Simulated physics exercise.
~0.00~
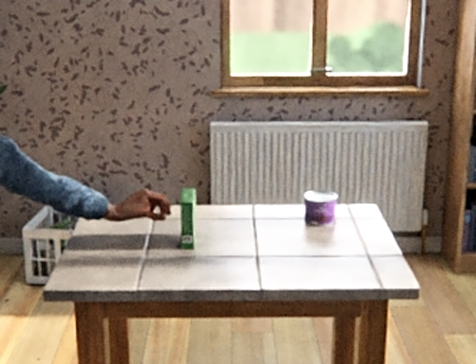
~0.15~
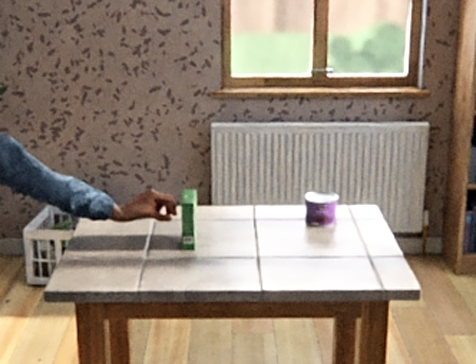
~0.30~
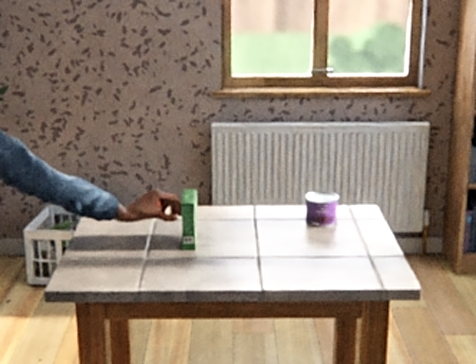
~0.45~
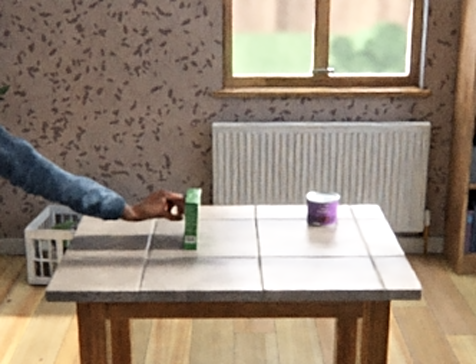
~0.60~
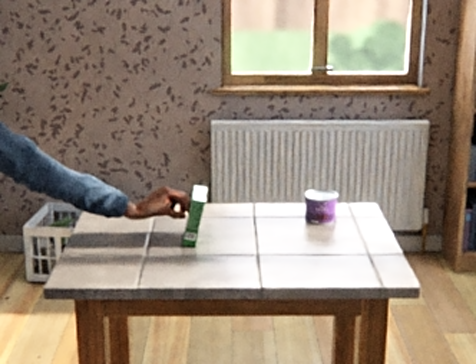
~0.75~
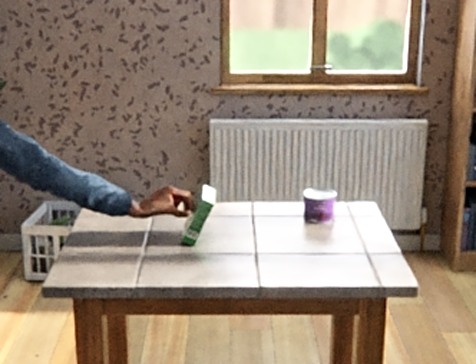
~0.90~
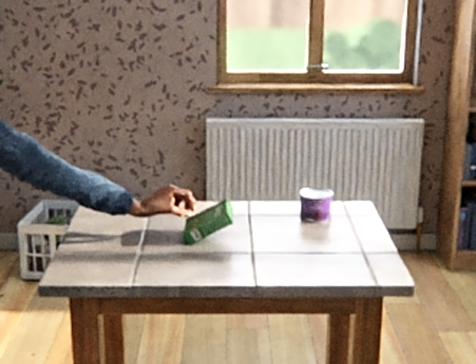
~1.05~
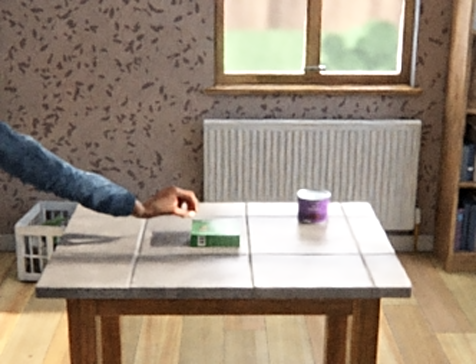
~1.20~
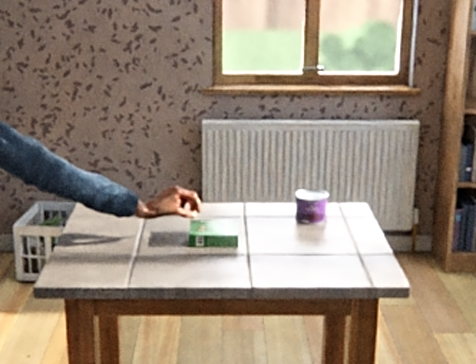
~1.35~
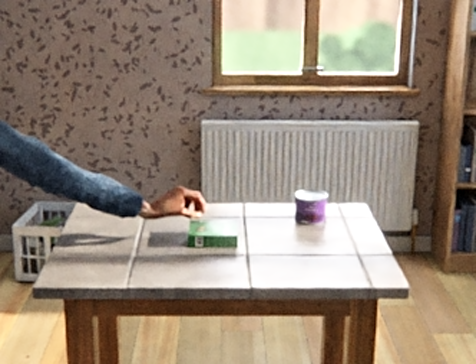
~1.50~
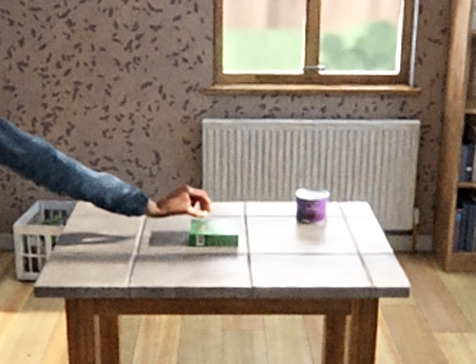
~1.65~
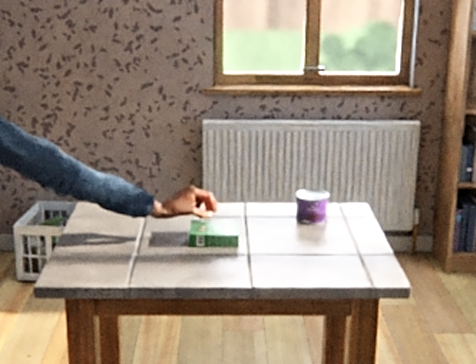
Tiled table by a radiator, a hand pushing an upright green packet until it tips over rightward, lying near a purple tub.
